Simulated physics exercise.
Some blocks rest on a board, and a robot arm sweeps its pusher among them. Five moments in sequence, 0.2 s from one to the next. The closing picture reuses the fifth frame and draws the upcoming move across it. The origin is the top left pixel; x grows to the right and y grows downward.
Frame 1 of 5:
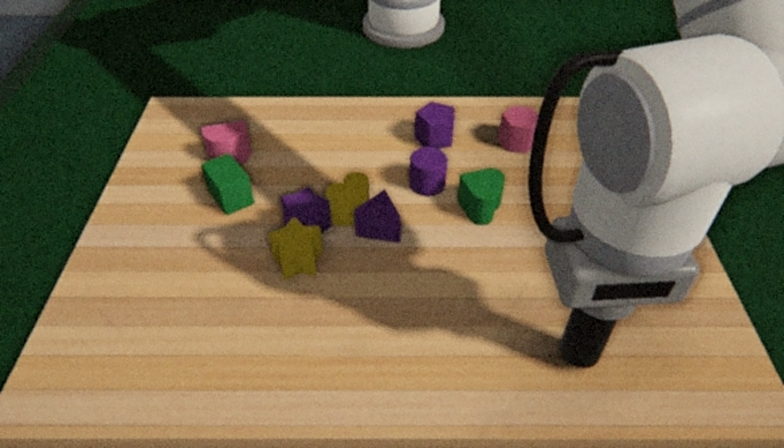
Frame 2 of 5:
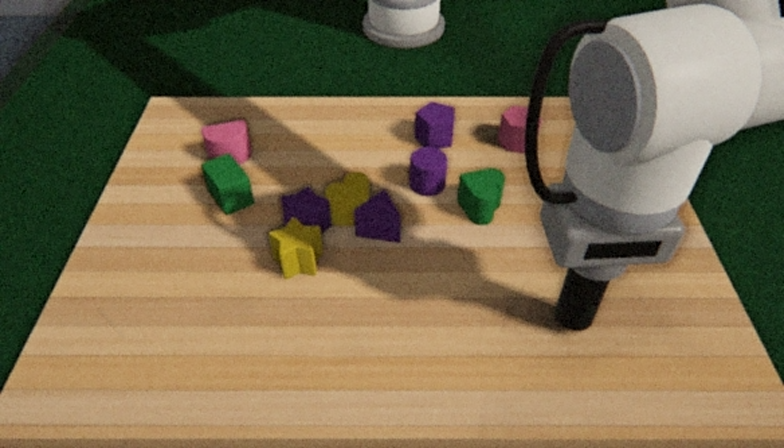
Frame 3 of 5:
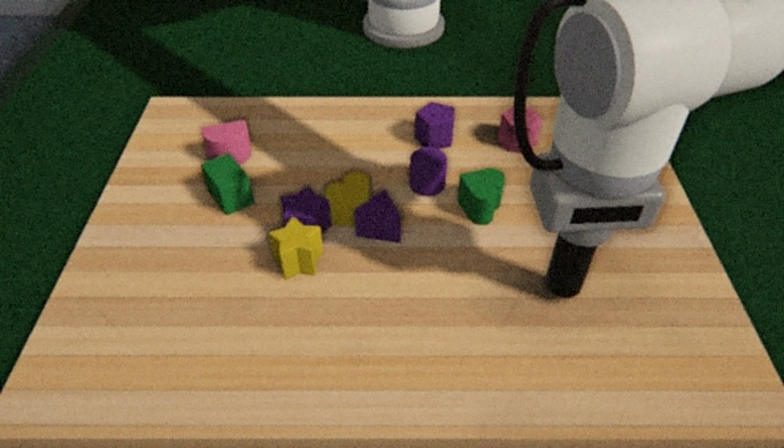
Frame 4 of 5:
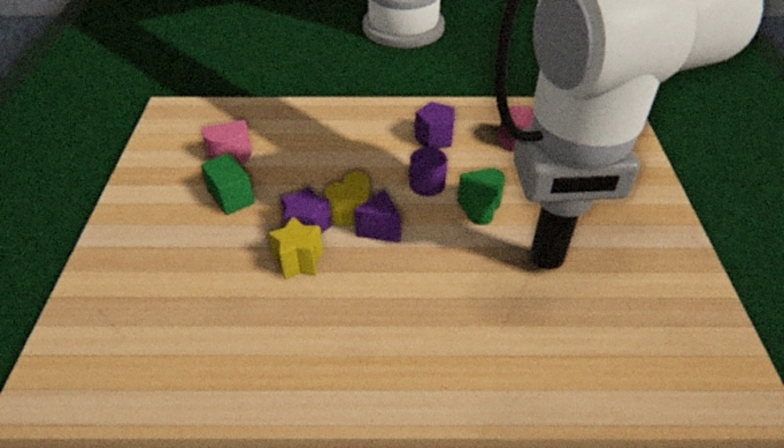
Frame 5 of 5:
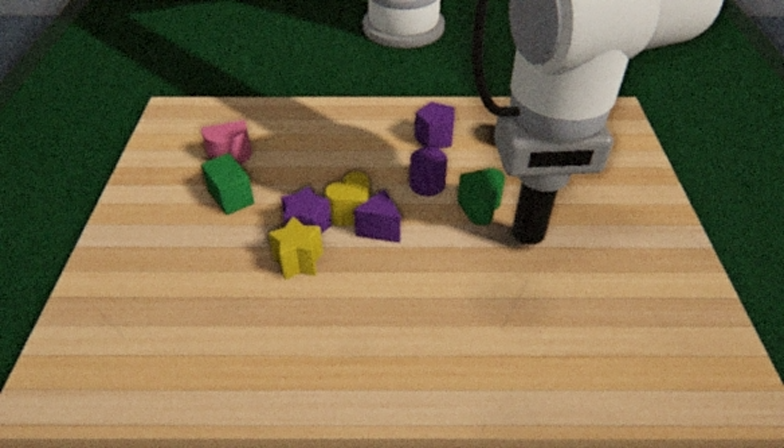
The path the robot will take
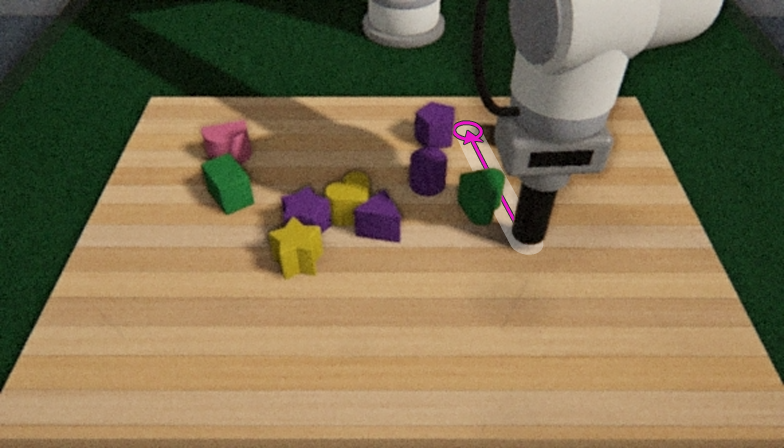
A white robot arm with a black pusher reaches over a striped wooden board on a dark green surface, seen from above at a fixed angle. Purple, green, yellow and pink blocks sit across the board's middle and far side, including a yellow star near the centre-left. The arm moves steadily away and slightly left, bringing its pusher close beside the green heart-shaped block, while the blocks stay still.
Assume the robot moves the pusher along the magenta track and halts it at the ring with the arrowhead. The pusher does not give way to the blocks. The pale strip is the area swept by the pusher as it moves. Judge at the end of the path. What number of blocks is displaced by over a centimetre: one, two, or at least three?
One block moves.
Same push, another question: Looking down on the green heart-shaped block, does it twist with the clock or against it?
Rotates counter-clockwise.
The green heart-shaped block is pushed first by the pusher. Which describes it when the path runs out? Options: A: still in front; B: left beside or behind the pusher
Answer: B.
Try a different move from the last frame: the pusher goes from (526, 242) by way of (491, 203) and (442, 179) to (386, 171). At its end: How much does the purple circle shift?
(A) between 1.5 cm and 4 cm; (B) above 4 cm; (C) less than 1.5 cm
That would be B.
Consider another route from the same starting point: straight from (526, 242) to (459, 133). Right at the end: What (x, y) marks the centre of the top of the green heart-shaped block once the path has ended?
When the path ends, it will be at (469, 171).
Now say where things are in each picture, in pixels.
In the first frame, tip of the pusher at (579, 351), middles of tops, purple pentagonal block at (437, 112), green heart-shaped block at (484, 181).
In the second frame, pusher at (574, 316), nothing pushed.
In the third frame, pusher at (563, 284), nothing pushed.
In the fourth frame, pusher at (547, 257), nothing pushed.
In the fifth frame, pusher at (528, 233), purple pentagonal block at (437, 112), green heart-shaped block at (484, 181).
The line goes in a line from (526, 242) to (468, 131).
On the path given first. One third of the way, pusher at (505, 191); green heart-shaped block at (477, 175), turned 35° anticlockwise.
Two thirds of the way, pusher at (485, 154); green heart-shaped block at (475, 174), turned 45° anticlockwise.
At the end, pusher at (468, 122); purple pentagonal block unmoved; green heart-shaped block at (475, 174), turned 45° anticlockwise.
